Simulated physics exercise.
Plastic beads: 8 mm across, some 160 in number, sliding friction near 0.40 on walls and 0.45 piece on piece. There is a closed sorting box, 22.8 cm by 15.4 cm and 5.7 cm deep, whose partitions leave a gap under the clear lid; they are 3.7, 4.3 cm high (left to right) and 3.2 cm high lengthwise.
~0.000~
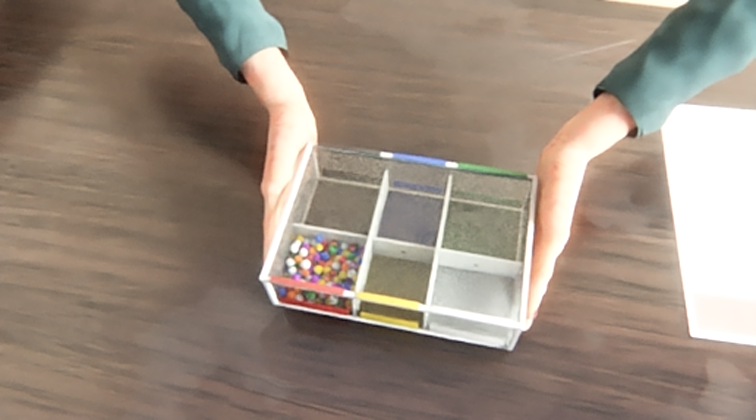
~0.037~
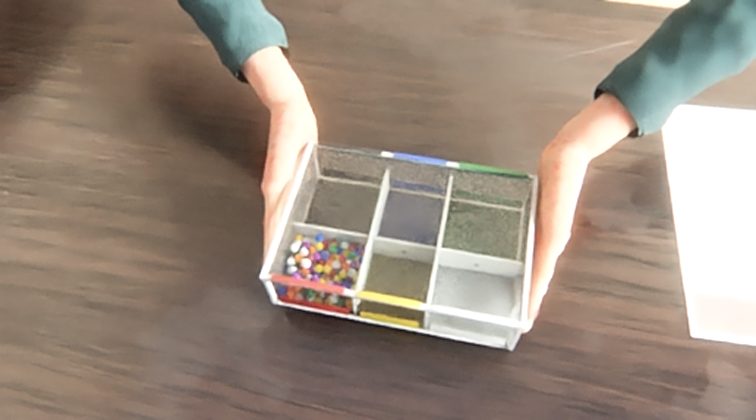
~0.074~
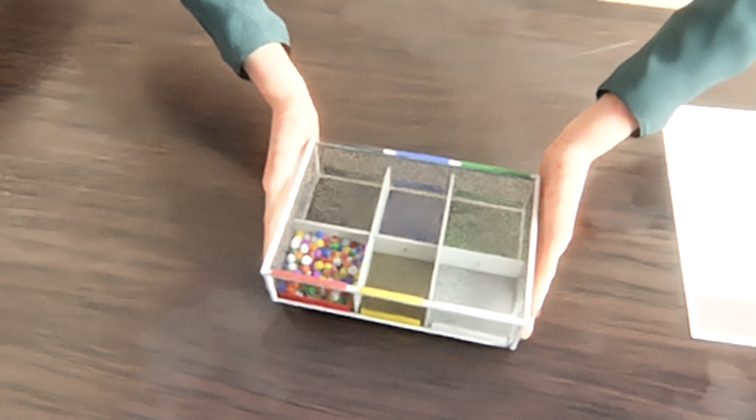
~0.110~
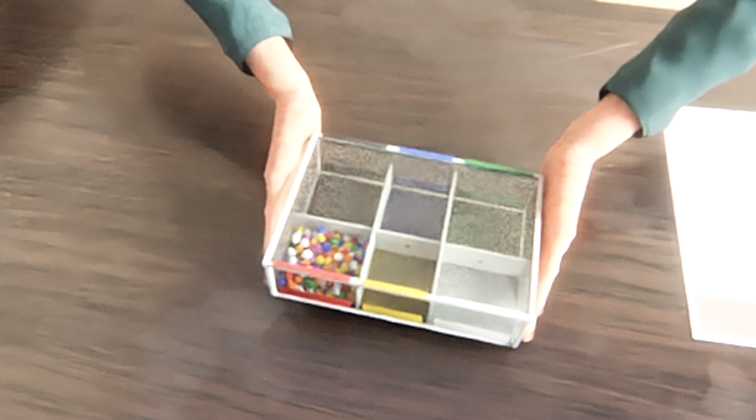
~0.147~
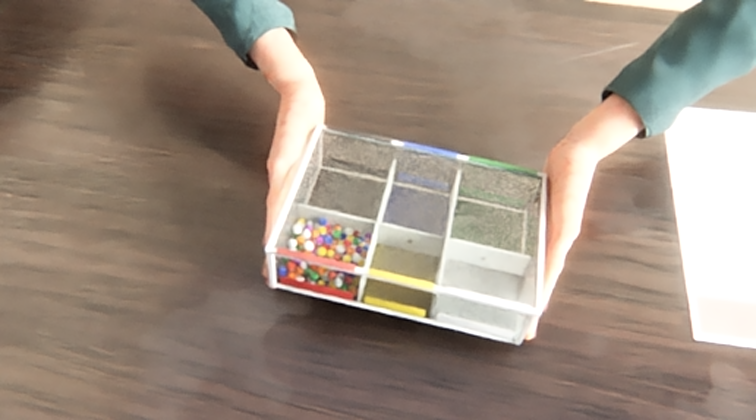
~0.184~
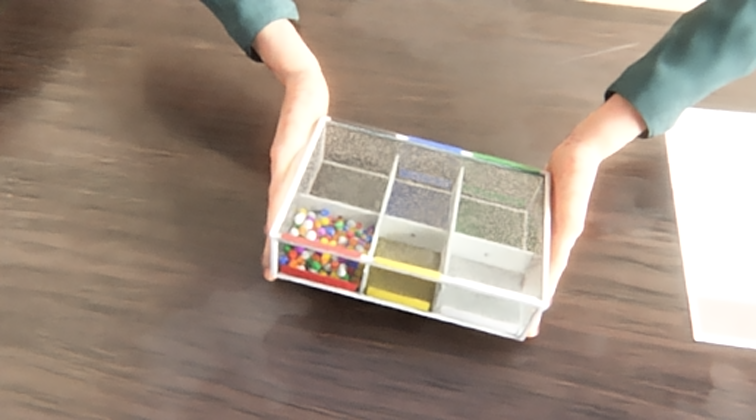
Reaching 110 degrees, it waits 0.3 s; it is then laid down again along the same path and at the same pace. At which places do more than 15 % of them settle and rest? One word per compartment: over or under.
Red compartment under, blue compartment over, green compartment over, yellow compartment under, white compartment under, black compartment under.
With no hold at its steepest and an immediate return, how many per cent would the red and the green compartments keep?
In per cent: Red 0; green 45.
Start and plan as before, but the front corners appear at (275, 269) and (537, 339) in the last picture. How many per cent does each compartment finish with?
Result - red: 45 %; blue: 0 %; green: 0 %; yellow: 15 %; white: 40 %; black: 0 %.
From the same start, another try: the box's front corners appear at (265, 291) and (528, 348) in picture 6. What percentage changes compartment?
Estimate: Around 25 %.
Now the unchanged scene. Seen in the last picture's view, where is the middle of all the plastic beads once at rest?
Close to pixel (443, 216).
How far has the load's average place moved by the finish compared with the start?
14.0 cm, roughly.
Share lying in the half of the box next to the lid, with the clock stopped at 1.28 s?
90 %.
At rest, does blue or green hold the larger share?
The blue one.
After 1.28 s, tilt 110 degrees; red 10 %, blue 55 %, green 25 %, black 10 %.
Then, at 2.01 s, tilt 58 degrees; blue 60 %, green 40 %.
After 2.77 s, tilt 0 degrees; blue 60 %, green 40 %.
At rest (3.5 s), red 0 %, blue 60 %, green 40 %, yellow 0 %, white 0 %, black 0 %.
